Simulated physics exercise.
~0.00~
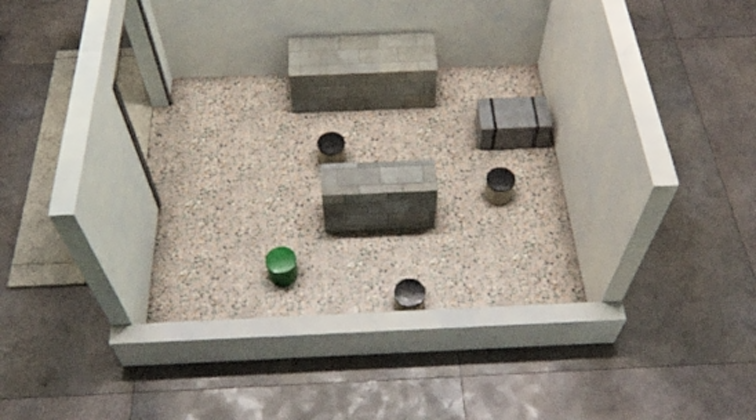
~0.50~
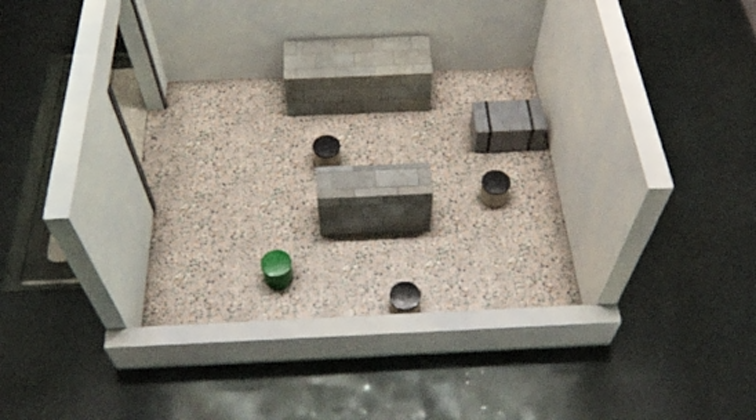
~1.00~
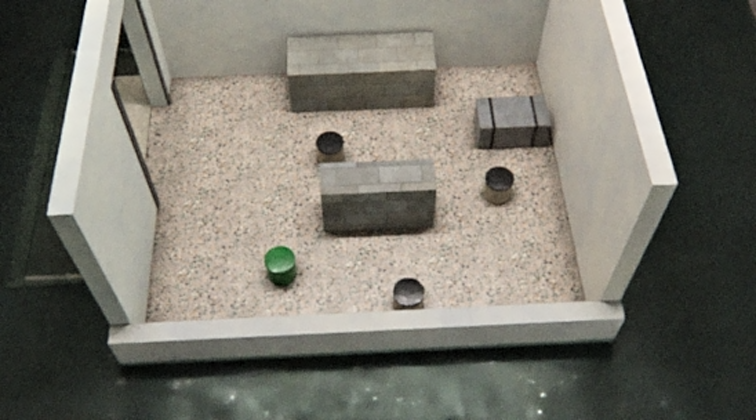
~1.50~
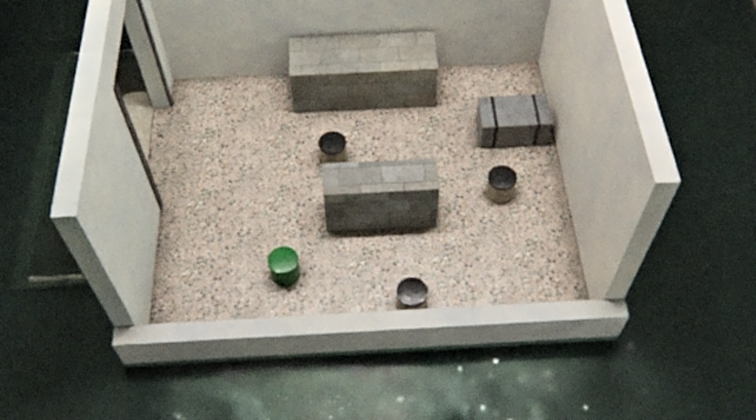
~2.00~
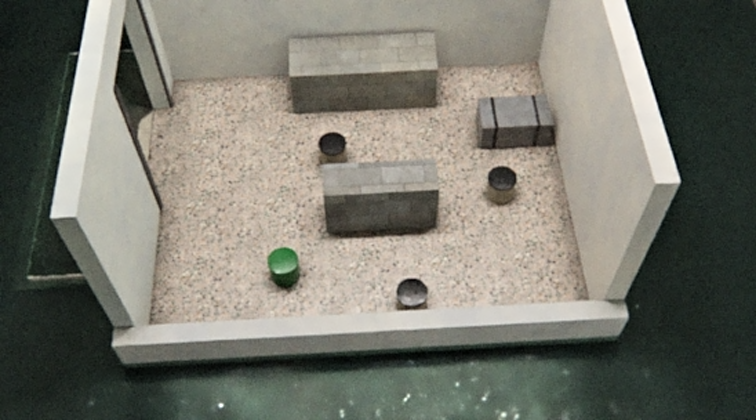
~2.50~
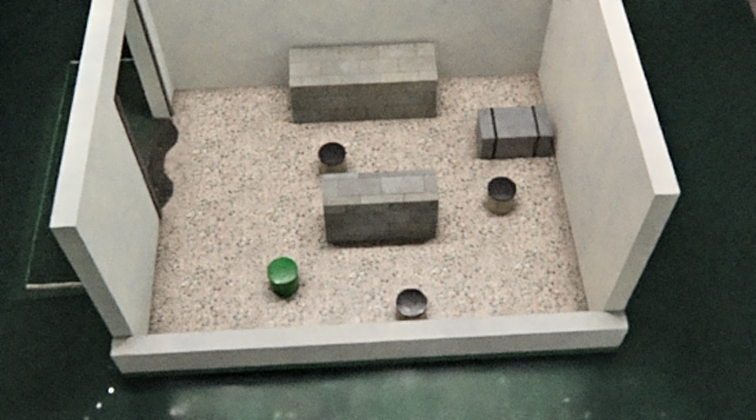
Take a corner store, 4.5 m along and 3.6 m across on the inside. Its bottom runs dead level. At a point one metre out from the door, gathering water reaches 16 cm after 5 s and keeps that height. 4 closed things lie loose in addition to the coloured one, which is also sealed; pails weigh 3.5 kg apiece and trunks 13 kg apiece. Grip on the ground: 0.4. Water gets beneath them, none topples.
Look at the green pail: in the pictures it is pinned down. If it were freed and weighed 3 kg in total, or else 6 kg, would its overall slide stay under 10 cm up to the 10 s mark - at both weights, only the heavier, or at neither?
Only at 6 kg.
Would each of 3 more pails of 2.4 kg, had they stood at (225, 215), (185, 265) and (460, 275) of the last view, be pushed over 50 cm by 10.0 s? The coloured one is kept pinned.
Above the mark, below the mark, below the mark.
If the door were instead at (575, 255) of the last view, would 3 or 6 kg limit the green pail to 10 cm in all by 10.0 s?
Short version: Neither mass is sufficient.
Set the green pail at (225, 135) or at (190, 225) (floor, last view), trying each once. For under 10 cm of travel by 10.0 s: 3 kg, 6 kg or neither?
In order, no load succeeds and both loads succeed.
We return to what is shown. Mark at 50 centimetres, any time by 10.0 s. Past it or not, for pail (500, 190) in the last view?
That one is beyond half a metre, as it turns out.
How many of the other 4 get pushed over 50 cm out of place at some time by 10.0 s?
2 in all.
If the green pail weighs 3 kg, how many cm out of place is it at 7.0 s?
Displacement near 0 cm.
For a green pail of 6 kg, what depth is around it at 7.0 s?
About 3 cm.
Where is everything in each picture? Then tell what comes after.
In the first picture, the green pail at (281, 260) rests on the ground; water covers 0.0 m2; 0 of 5 have shifted.
In the second picture, the green pail at (276, 263) rests on the ground; water covers 0.0 m2; 0 of 5 have shifted.
In the third picture, the green pail at (280, 259) rests on the ground; water covers 0.0 m2; 0 of 5 have shifted.
In the fourth picture, the green pail at (283, 259) rests on the ground; 0.0 m2 under water; 0 of 5 have shifted.
In the fifth picture, the green pail at (283, 260), on the bottom; 0.0 m2 under water; 0 of 5 have shifted.
In the sixth picture, the green pail at (282, 270) rests on the ground; water covers 0.0 m2; 0 of 5 have shifted.
After 3.5 s the green pail would be 0 cm from its start with 3 kg and 0 cm from its start with 6 kg; 0 cm of water round it then.
After 4.5 s the green pail would be 0 cm from its start with 3 kg and 0 cm from its start with 6 kg; 0 cm of water round it then.
After 7.0 s the green pail would be 1 cm from its start with 3 kg and 0 cm from its start with 6 kg; 3 cm of water round it then.
After 10.0 s the green pail would be 42 cm from its start with 3 kg and 0 cm from its start with 6 kg; 4 cm of water round it then.
